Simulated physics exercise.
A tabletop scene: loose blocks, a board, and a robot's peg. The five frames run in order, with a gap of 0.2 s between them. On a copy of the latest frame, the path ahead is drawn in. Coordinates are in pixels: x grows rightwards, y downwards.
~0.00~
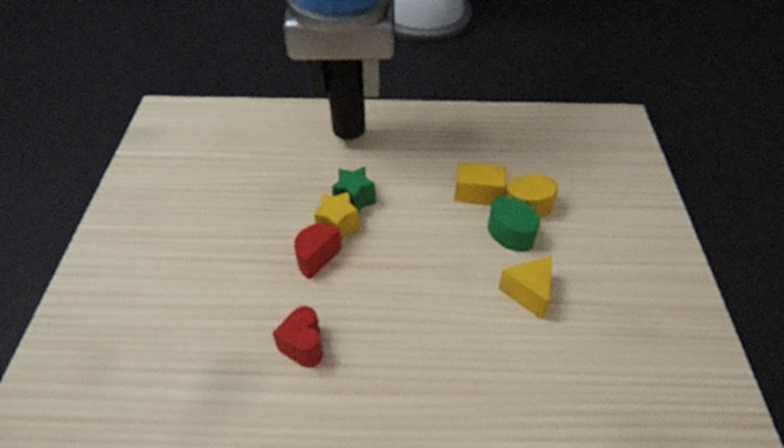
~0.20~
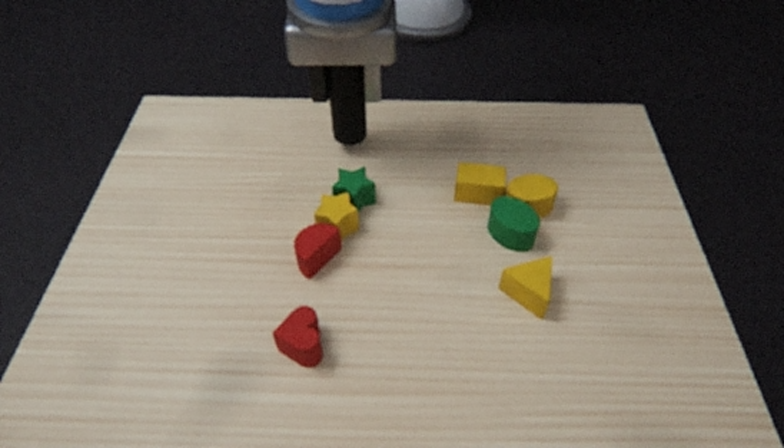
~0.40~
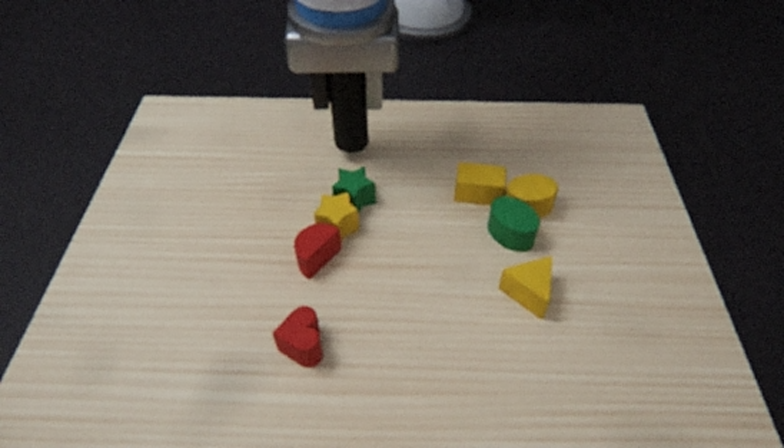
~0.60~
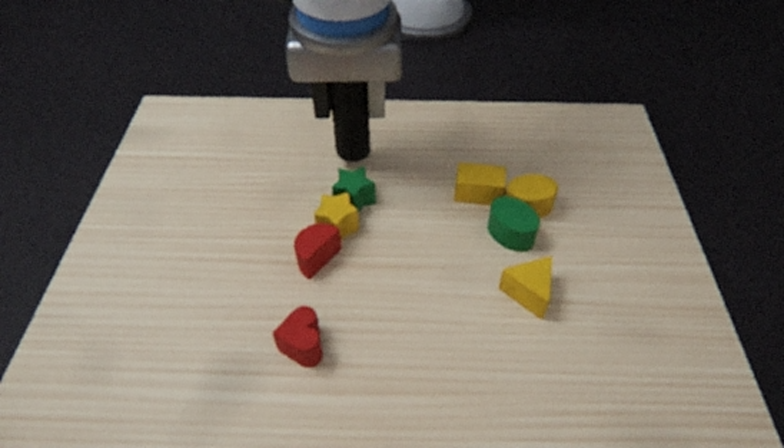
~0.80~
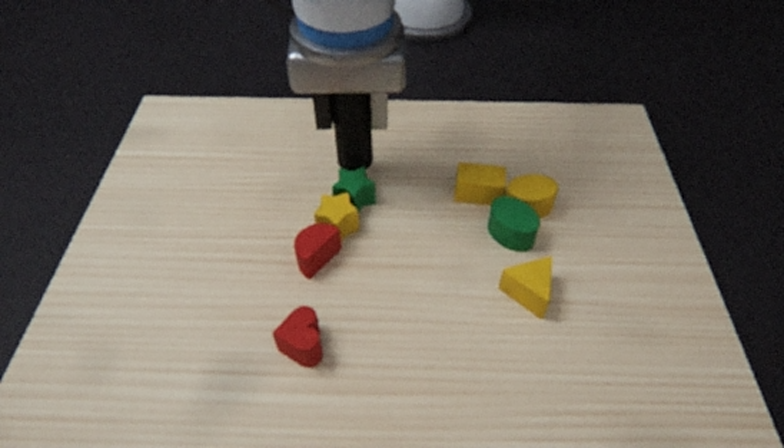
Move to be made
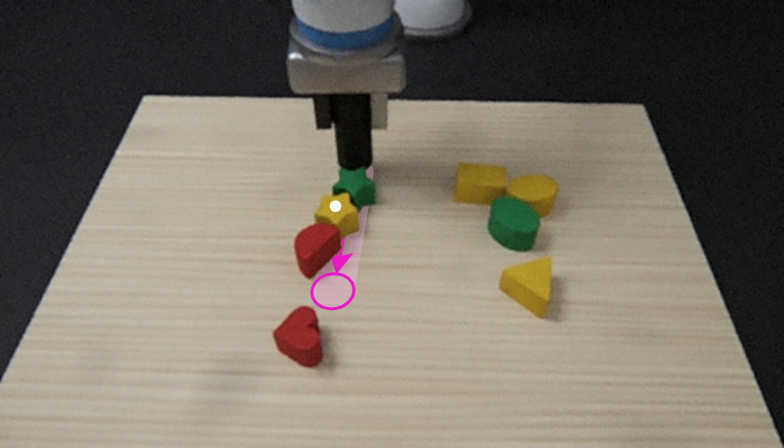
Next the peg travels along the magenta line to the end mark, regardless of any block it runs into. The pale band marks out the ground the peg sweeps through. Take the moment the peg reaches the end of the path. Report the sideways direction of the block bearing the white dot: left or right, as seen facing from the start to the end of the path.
To the path's left.
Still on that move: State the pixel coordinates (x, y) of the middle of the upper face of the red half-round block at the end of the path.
It should be at about (288, 275).
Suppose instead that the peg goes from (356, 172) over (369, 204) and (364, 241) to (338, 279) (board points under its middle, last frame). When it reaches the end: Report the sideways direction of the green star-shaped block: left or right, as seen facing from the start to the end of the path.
Facing from start to end, it will go to the left.
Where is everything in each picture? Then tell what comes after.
The first picture shows lower end of the peg at (349, 129), tops of blocks, red heart at (299, 328), red half-round block at (313, 238), yellow star-shaped block at (336, 206), green star-shaped block at (353, 179).
The second picture shows peg at (350, 135), blocks as before.
The third picture shows peg at (352, 142), blocks as before.
The fourth picture shows peg at (353, 150), blocks as before.
The fifth picture shows peg at (355, 161), red heart at (299, 328), red half-round block at (313, 238), yellow star-shaped block at (336, 206), green star-shaped block at (353, 179).
The drawn path runs from (356, 172) to (333, 291); the dot is on the yellow star-shaped block.
The first path, step by step. One third of the way, peg at (349, 196); red half-round block at (303, 255), turned 40° clockwise; yellow star-shaped block at (336, 235); green star-shaped block at (357, 211).
Two thirds of the way, peg at (341, 236); red half-round block at (297, 263), turned 65° clockwise; yellow star-shaped block at (342, 265), turned 60° clockwise; green star-shaped block at (371, 242), turned 50° anticlockwise.
At the end, peg at (331, 281); red heart not moved; red half-round block at (288, 275), turned 105° clockwise; yellow star-shaped block at (342, 303), turned 55° clockwise; green star-shaped block at (374, 249), turned 90° anticlockwise.
